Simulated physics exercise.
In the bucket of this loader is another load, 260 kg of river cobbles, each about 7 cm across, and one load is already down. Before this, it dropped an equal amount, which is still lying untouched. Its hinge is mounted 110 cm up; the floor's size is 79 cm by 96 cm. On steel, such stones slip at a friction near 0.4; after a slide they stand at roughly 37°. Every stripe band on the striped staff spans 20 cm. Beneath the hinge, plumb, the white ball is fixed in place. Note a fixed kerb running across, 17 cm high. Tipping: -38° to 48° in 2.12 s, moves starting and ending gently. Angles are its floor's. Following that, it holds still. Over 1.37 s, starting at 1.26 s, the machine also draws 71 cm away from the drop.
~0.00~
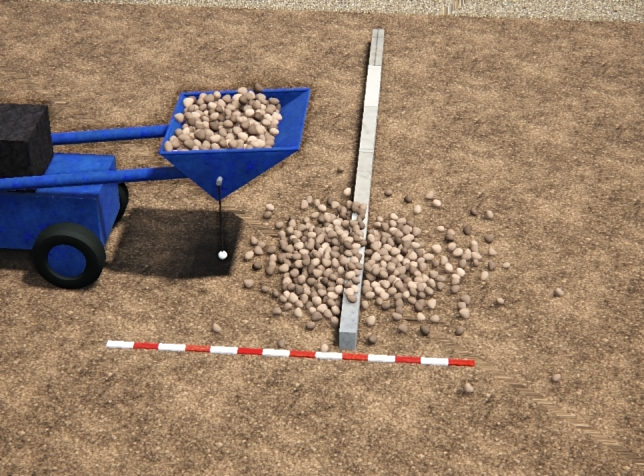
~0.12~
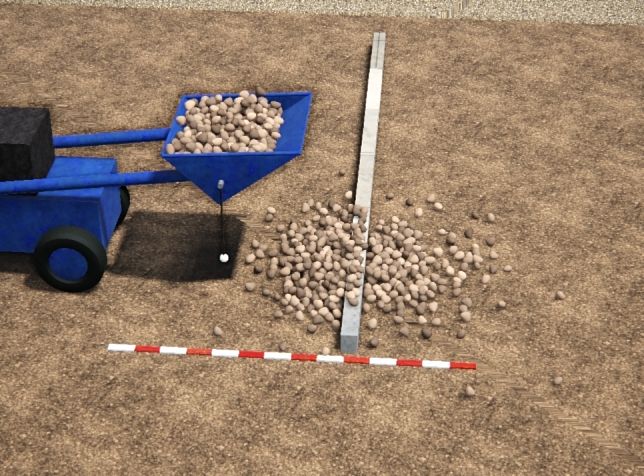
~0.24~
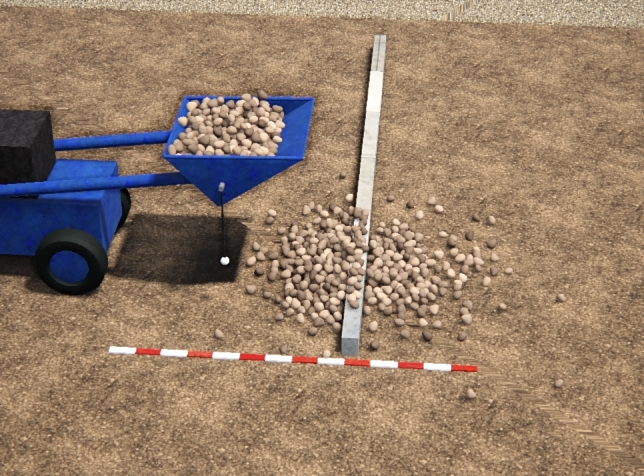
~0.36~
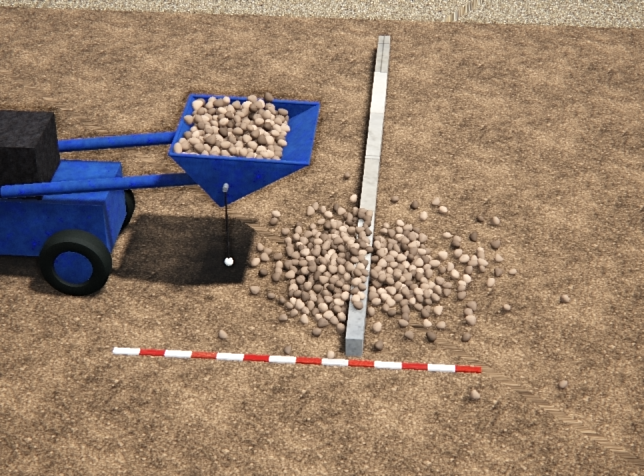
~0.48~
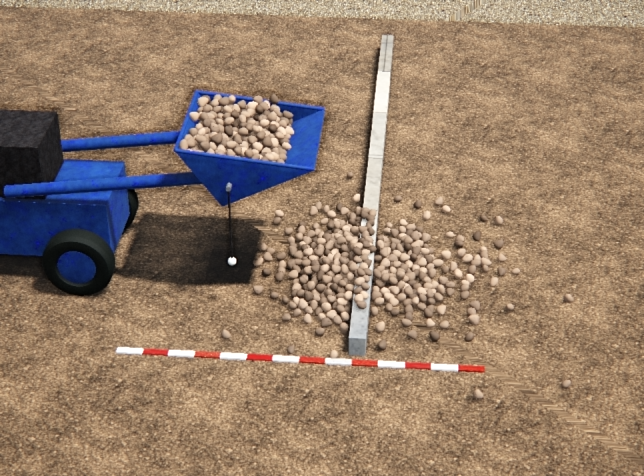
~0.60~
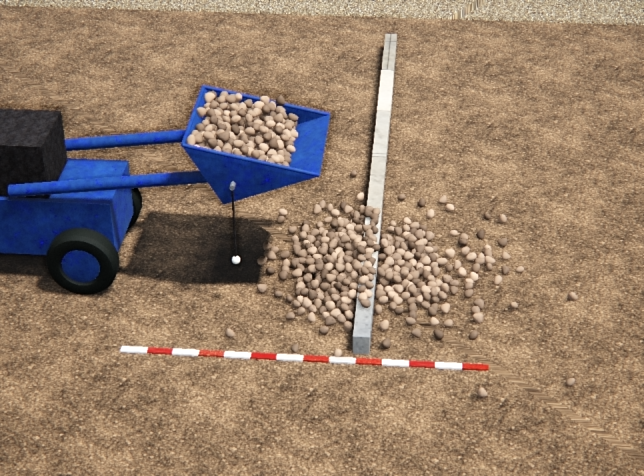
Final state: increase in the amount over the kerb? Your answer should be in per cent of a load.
About 0 %.
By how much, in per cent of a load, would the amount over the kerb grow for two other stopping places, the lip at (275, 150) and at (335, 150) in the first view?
I'd expect near 0 per cent first and near 15 per cent next.
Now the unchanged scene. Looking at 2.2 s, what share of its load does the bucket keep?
Estimate: 0 % remaining inside, roughly.
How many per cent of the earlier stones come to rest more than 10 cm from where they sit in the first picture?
Roughly 5 percent.
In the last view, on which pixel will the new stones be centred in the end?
They settle centred around (294, 256).
After 1.6 s the floor is at 35°; in per cent of one load, 75 in the bucket, 86 on this side of the kerb, 40 over the kerb; the foremost stones are at (523, 278).
After 2.2 s the floor is at 48°; in per cent of one load, 0 in the bucket, 160 on this side of the kerb, 41 over the kerb; the foremost stones are at (523, 278).
After 3.1 s the floor is at 48°; in per cent of one load, 0 in the bucket, 160 on this side of the kerb, 41 over the kerb; the foremost stones are at (523, 278).
After 5.5 s the floor is at 48°; in per cent of one load, 0 in the bucket, 160 on this side of the kerb, 41 over the kerb; the foremost stones are at (523, 278). Net gain over the kerb, 0.
